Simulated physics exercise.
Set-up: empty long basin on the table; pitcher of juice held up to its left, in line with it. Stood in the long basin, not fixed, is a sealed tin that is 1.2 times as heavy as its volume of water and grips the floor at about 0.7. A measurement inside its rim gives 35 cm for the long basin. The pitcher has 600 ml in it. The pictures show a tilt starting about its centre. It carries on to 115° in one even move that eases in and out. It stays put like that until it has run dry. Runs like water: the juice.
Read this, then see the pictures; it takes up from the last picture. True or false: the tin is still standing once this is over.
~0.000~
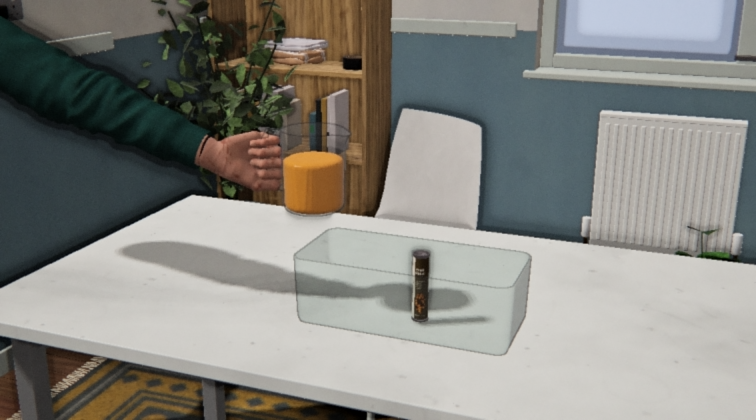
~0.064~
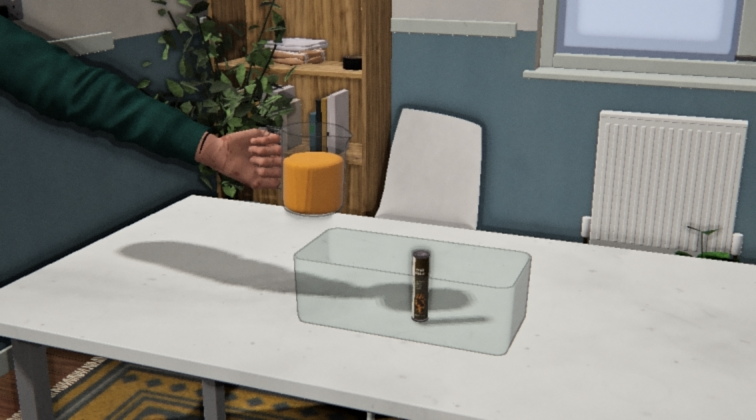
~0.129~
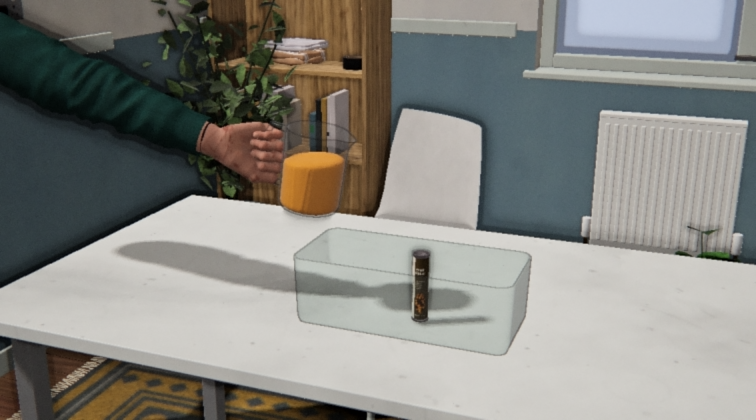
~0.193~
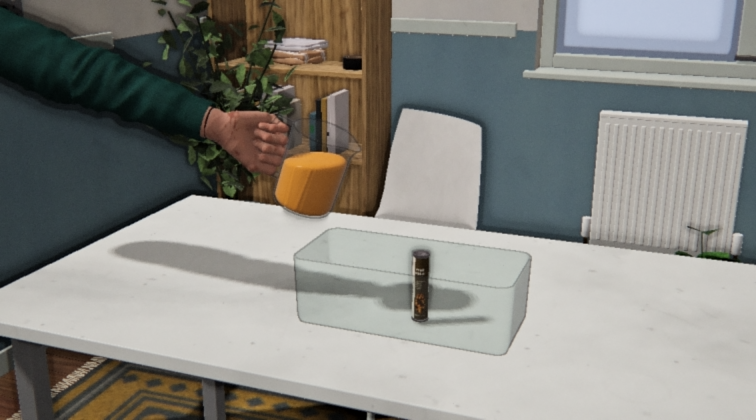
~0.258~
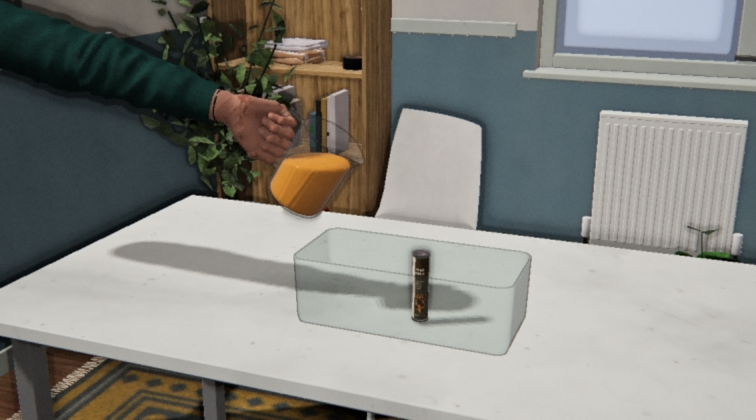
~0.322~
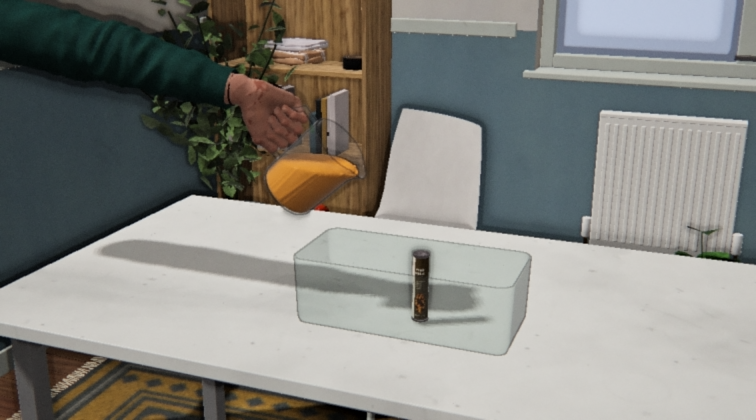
True.
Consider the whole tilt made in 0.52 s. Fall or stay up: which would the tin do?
The tin keeps standing.
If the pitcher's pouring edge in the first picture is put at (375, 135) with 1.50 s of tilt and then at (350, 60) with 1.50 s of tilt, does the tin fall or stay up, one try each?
The tin overturns the first time and overturns the second time.
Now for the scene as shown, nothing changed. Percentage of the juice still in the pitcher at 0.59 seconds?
I reckon about 58 in a hundred is still held.
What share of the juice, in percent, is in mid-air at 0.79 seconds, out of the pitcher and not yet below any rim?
Near 9 percent.
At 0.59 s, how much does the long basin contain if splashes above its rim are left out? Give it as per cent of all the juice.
Roughly 18 percent of it.
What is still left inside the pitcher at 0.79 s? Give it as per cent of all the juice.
Roughly 10 percent remains.
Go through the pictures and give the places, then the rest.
Tilt 0°; pouring edge (351, 134); surface from (288, 156) to (342, 161); the long basin's rim runs from (312, 243) to (523, 272); the tin's top is at (421, 256), in the first frame.
Tilt 2°; pouring edge (352, 135); surface from (288, 156) to (343, 161), in the second frame.
Tilt 9°; pouring edge (356, 141); surface from (289, 157) to (344, 162), in the third frame.
Tilt 19°; pouring edge (361, 150); surface from (289, 159) to (346, 163), in the fourth frame.
Tilt 33°; pouring edge (364, 163); surface from (282, 165) to (350, 165), in the fifth frame.
Tilt 48°; pouring edge (365, 178); surface from (274, 162) to (358, 171), in the sixth frame.
By 0.59 s the tilt is 106° and 58 per cent is still to pour; the tin stands where it began.
By 0.79 s the tilt is 115° and 10 per cent is still to pour; the tin stands where it began.
By 1.00 s the tilt is 115° and 0 per cent is still to pour; the tin stands where it began.
By 1.22 s the tilt is 115° and 0 per cent is still to pour; the tin stands where it began.
At rest the tin stands where it began.
